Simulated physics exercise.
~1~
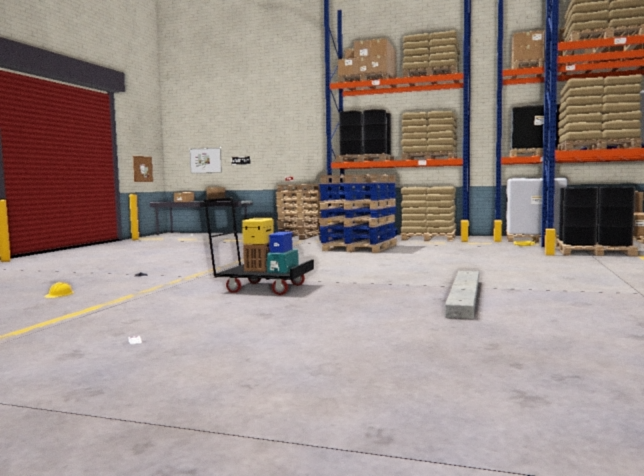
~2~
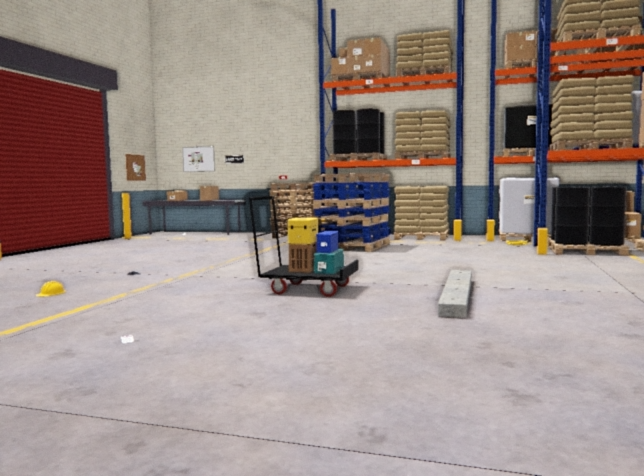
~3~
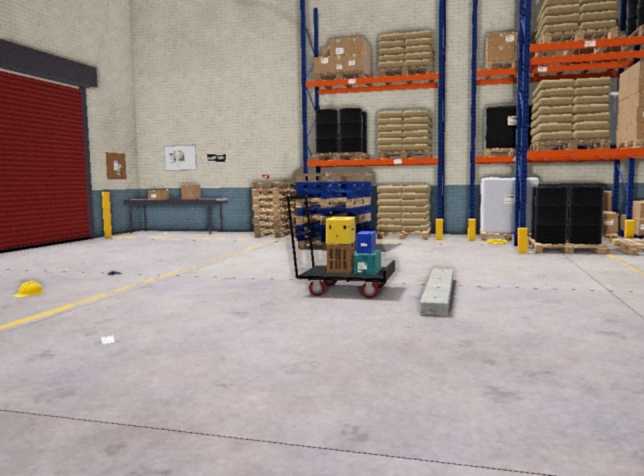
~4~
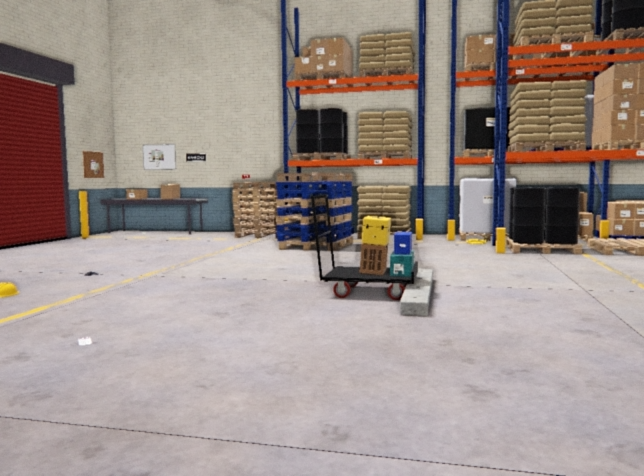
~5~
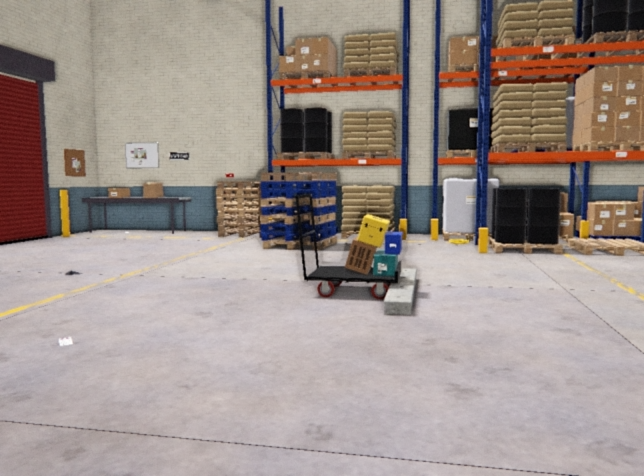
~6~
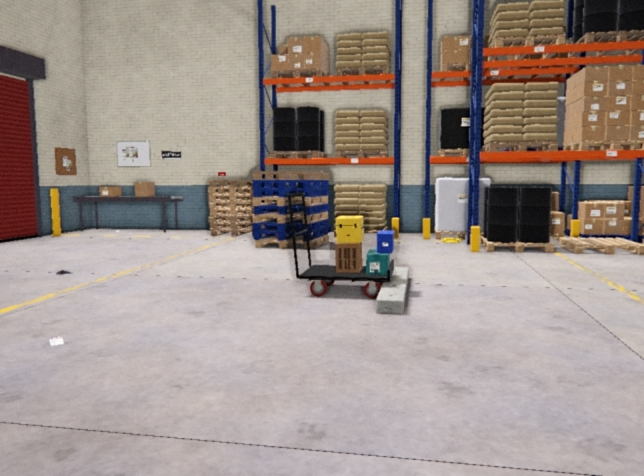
Flat cart rolling right across a warehouse floor, stopping at a beam, its yellow toolbox and brown crate tipping, then settling aboard.
